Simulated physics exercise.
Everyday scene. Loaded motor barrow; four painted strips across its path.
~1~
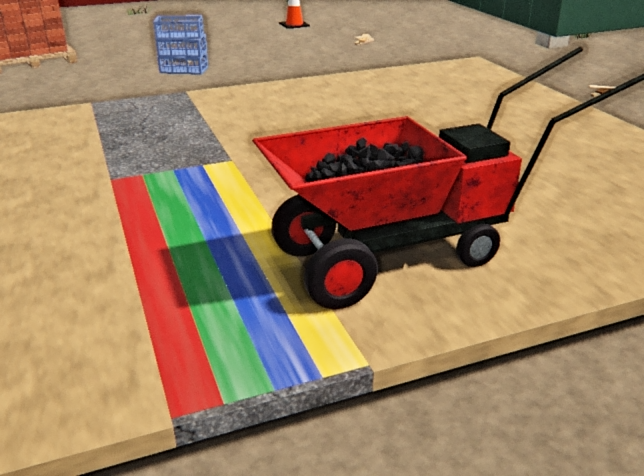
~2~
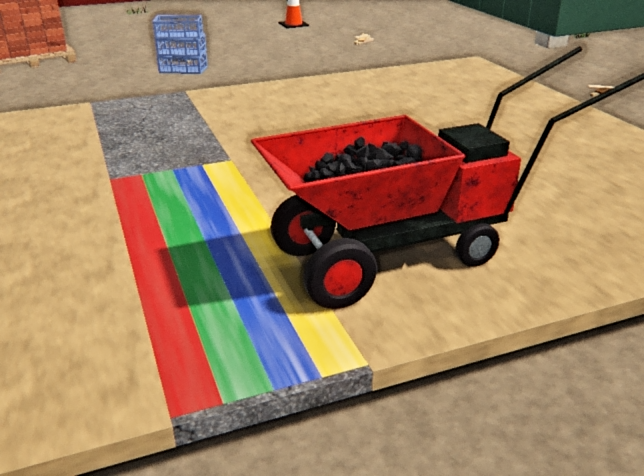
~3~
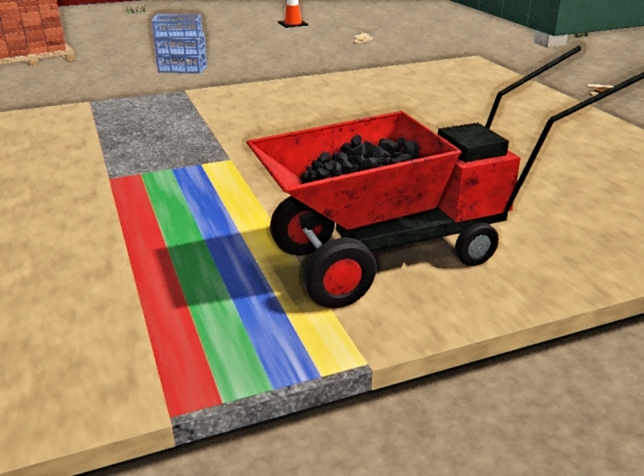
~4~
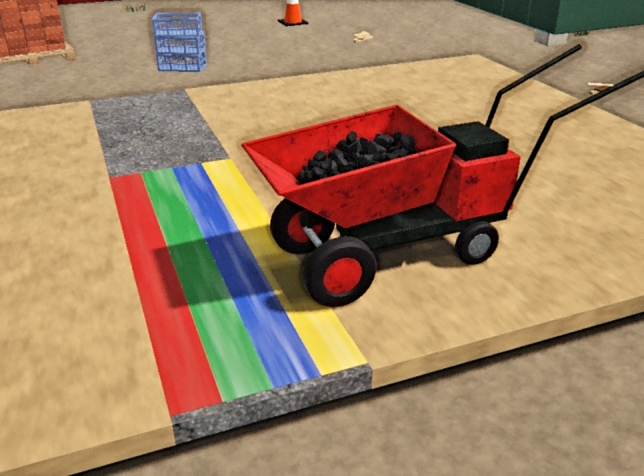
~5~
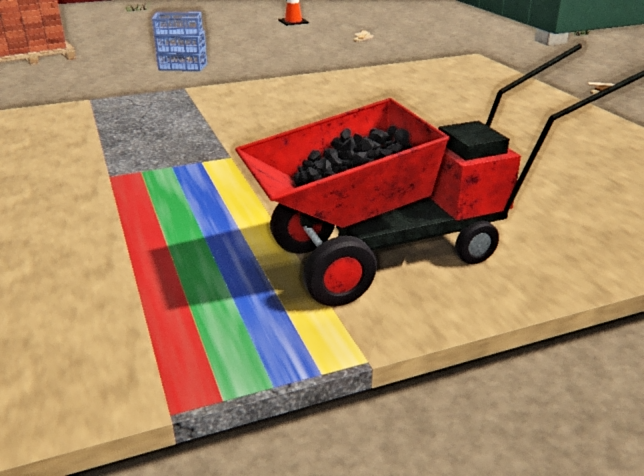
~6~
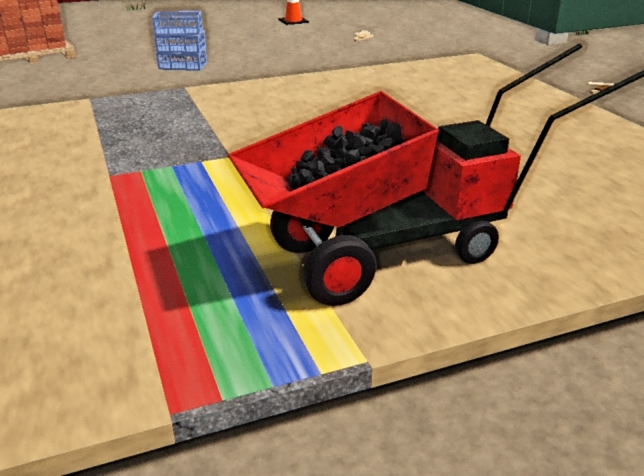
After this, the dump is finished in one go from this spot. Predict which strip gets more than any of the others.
The red strip gets the most.
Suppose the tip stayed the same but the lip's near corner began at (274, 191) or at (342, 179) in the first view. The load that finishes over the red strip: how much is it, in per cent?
The shares come out close to 40 and 10 per cent, in that order.
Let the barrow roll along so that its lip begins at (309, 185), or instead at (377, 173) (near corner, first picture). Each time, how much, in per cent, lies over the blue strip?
That comes to some 0 in a hundred for the first try and some 30 in a hundred for the second.
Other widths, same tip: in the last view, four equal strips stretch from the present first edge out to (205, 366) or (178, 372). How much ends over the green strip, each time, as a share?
In turn, 0 and 10 in a hundred.
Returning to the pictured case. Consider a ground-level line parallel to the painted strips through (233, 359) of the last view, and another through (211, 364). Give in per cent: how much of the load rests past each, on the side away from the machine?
About 70 % and 50 %.
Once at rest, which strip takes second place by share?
That would be that green strip.
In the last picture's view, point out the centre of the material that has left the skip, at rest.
It settles centred around (164, 302).
Soon, skip tipped steeply; all in the skip.
A while on, skip tipped right over; most in the skip; a small part over the green strip; a small part over the red strip.
Towards the end, skip tipped right over; about a third in the skip; a small part over the green strip; about a third over the red strip; about a quarter off the paint.
Finally, skip tipped right over; about a third in the skip; none over the yellow strip; none over the blue strip; a small part over the green strip; about a third over the red strip; about a quarter off the paint.
